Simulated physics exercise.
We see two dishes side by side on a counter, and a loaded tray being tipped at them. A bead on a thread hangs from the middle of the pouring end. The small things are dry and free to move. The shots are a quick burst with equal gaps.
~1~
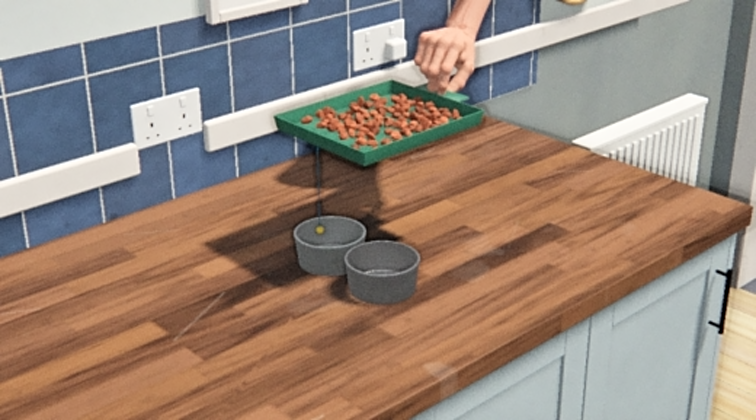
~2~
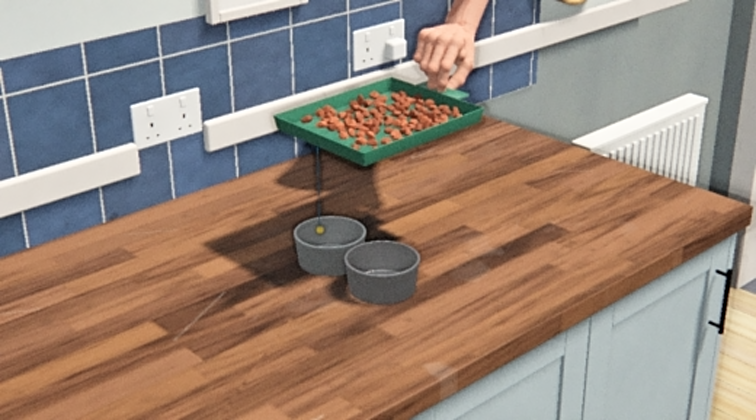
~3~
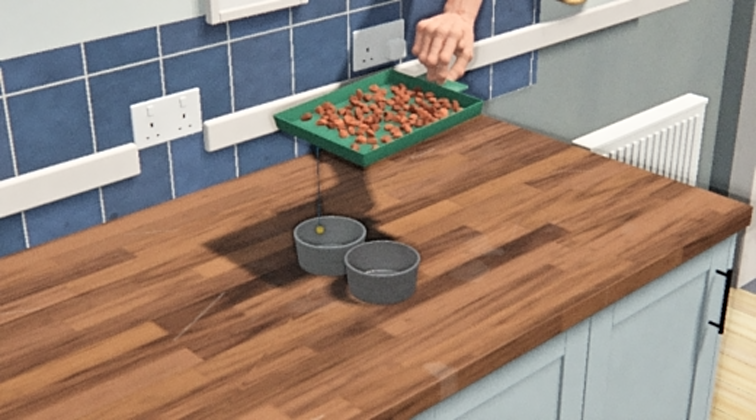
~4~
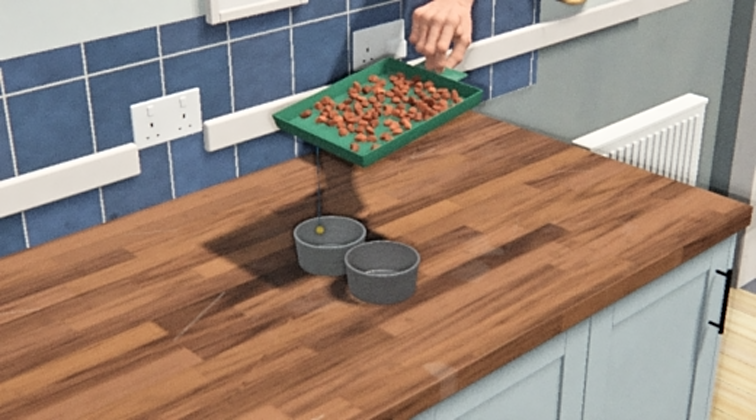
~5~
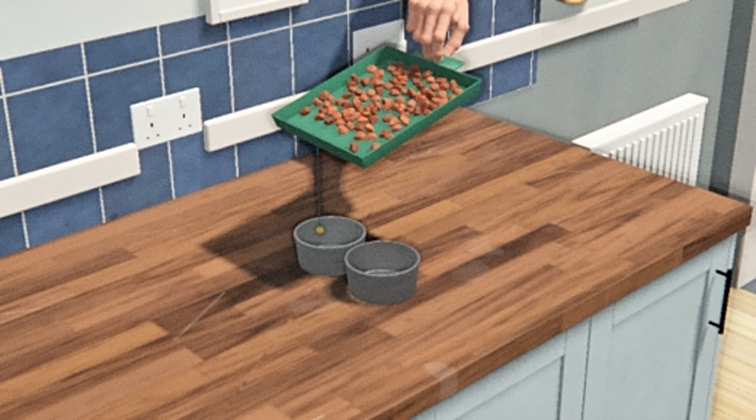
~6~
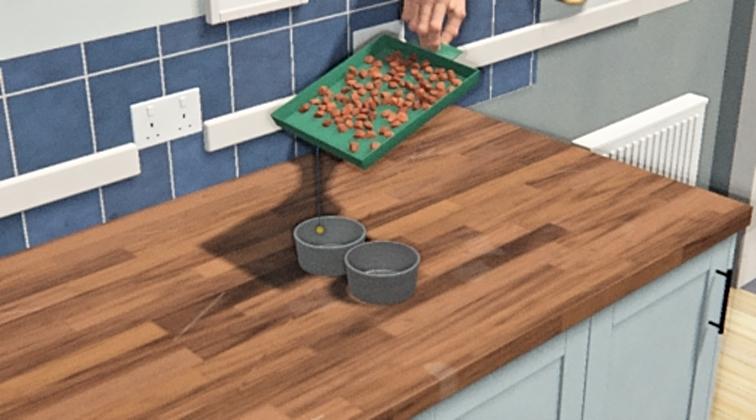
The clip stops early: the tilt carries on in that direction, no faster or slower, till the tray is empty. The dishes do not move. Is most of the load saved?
They take only the smaller part between them.
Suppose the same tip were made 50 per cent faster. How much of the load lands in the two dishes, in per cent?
Some 0 per cent.
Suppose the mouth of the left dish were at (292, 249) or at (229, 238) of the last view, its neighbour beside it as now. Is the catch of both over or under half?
In turn: More than half; the smaller part.
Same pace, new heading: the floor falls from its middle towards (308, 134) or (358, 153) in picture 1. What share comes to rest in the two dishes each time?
About 0 and 50 per cent.
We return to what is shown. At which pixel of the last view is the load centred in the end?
Near (300, 304).
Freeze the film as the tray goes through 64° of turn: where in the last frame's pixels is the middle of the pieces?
Near (332, 133).
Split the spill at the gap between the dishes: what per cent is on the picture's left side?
Roughly 90 in a hundred.
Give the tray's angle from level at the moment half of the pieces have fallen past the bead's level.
Near 100 degrees.
Just after the last frame, tray tipped steeply; almost all on the tray; just a few in the air.
A moment on, tray tipped past a quarter turn; roughly a third on the tray; roughly half outside both; about a tenth in the air.
Further on, tray tipped past a quarter turn; about a tenth in the right dish; almost all outside both.
When it is over, tray tipped past a quarter turn; about a tenth in the right dish; not one in the left dish; almost all outside both.
